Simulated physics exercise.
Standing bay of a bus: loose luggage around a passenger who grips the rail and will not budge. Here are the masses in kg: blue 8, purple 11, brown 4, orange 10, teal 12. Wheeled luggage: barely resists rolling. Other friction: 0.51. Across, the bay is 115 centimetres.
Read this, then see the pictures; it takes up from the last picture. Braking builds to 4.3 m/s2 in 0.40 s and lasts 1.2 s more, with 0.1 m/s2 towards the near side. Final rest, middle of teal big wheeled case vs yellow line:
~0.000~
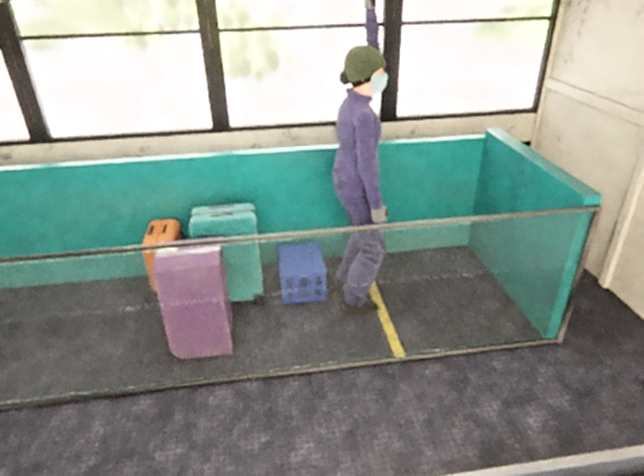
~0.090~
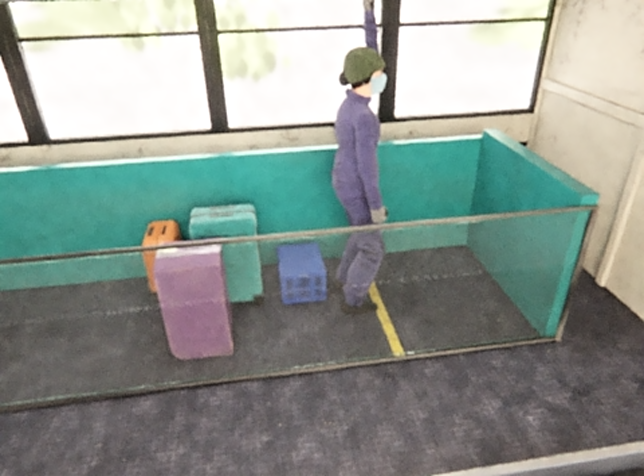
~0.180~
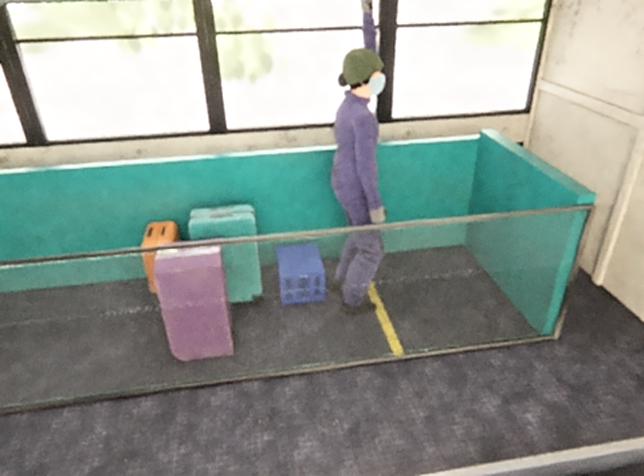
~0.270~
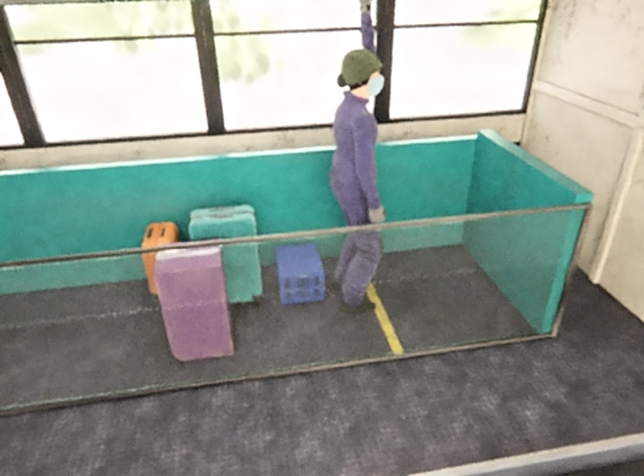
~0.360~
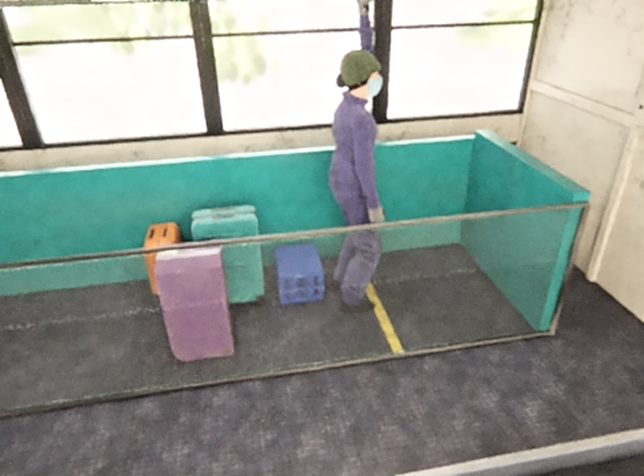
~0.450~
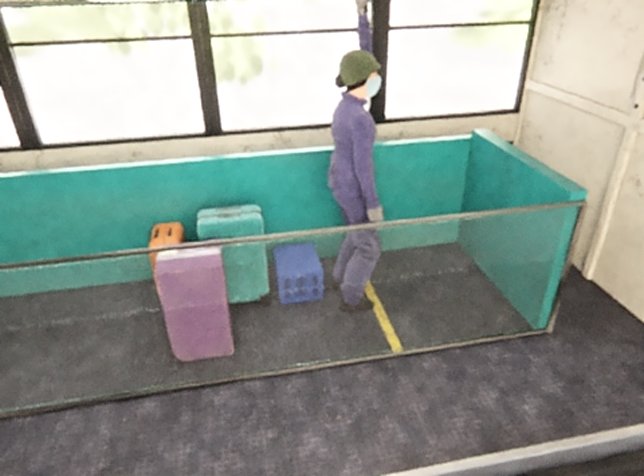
I expect it to come up short of the line.
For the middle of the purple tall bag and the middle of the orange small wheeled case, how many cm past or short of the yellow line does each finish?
Purple tall bag short by 110, orange small wheeled case short by 90.
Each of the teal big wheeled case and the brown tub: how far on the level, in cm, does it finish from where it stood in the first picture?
Teal big wheeled case about 25, brown tub about 40.
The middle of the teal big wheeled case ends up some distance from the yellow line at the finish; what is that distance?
It comes to rest close to 70 cm short of it.
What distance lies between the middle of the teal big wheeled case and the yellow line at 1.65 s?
Short of it by around 70 cm.
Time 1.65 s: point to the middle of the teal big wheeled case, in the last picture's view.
Position at that time, last view: Approx. (265, 258).
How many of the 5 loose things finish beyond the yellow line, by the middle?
The total is 0.
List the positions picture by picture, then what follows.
The first picture shows teal big wheeled case (229, 258).
The second picture shows teal big wheeled case (228, 259).
The third picture shows teal big wheeled case (228, 259).
The fourth picture shows teal big wheeled case (228, 260).
The fifth picture shows teal big wheeled case (230, 260).
The sixth picture shows teal big wheeled case (235, 259).
After 0.75 s the teal big wheeled case is 72 cm short of the yellow line, tilted 0°, near (265, 257) in the last picture's view; the brown tub 91 cm short of the yellow line, tilted 0°.
After 1.15 s the teal big wheeled case is 72 cm short of the yellow line, tilted 0°, near (264, 259) in the last picture's view.
After 1.65 s the teal big wheeled case is 72 cm short of the yellow line, tilted 0°, near (265, 258) in the last picture's view; the brown tub 63 cm short of the yellow line, tilted 0°.
When all is still (2.3 s), blue crate stops short of the yellow line; purple tall bag stops short of the yellow line; brown tub stops short of the yellow line; orange small wheeled case stops short of the yellow line; teal big wheeled case stops short of the yellow line.
